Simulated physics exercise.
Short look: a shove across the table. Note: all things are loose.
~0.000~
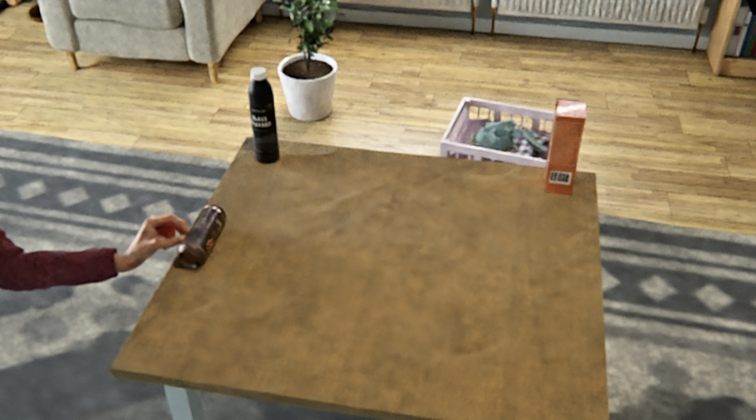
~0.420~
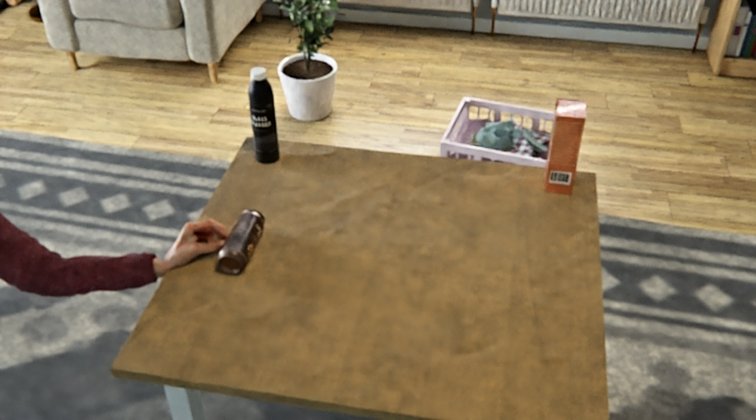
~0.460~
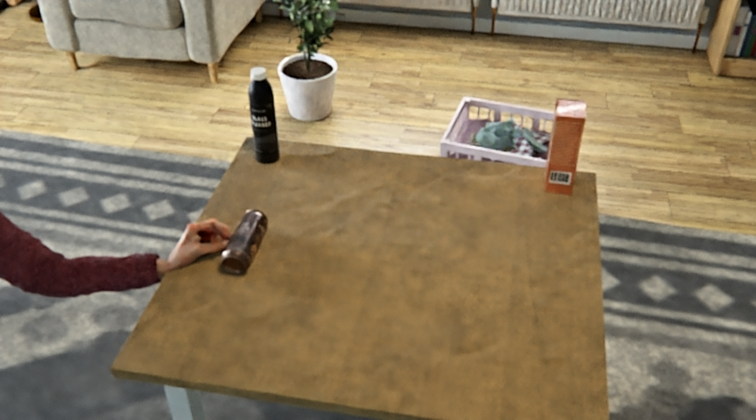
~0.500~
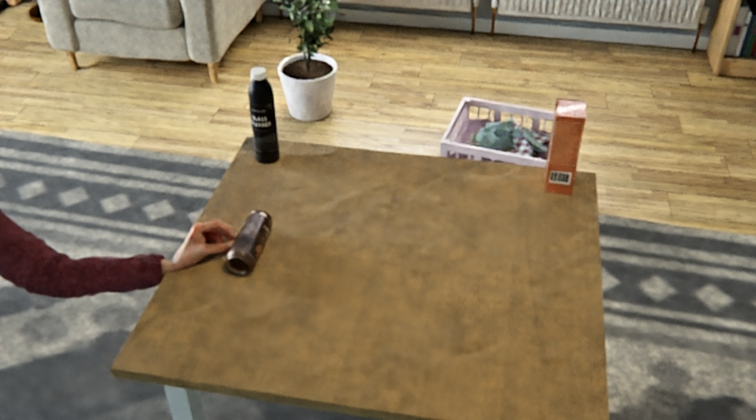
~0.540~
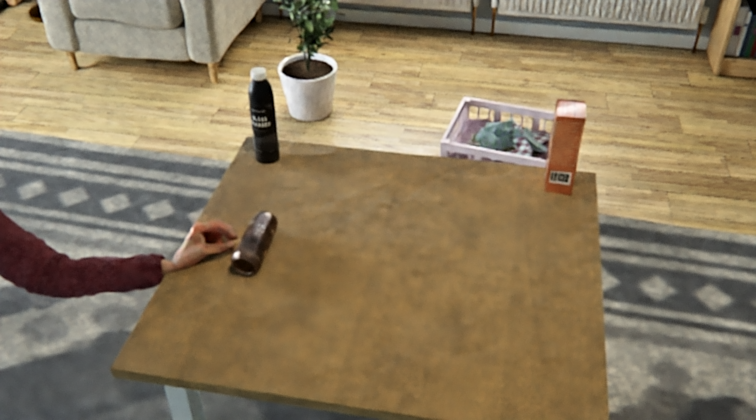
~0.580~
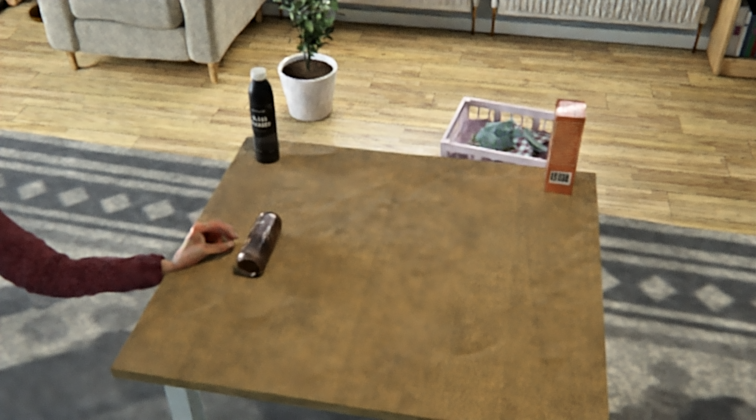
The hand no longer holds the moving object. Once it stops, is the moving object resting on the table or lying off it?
Pretty sure it is up there at the end, you know.
By 0.68 s, brown can moved about its own width near (271, 245).
By 0.78 s, brown can moved about its own width near (279, 246).
By 0.98 s, brown can moved about its own width near (288, 247).
When it is over (1.4 s), moved from the start, brown can. End places, in pixels of the last picture, brown can near (288, 247).
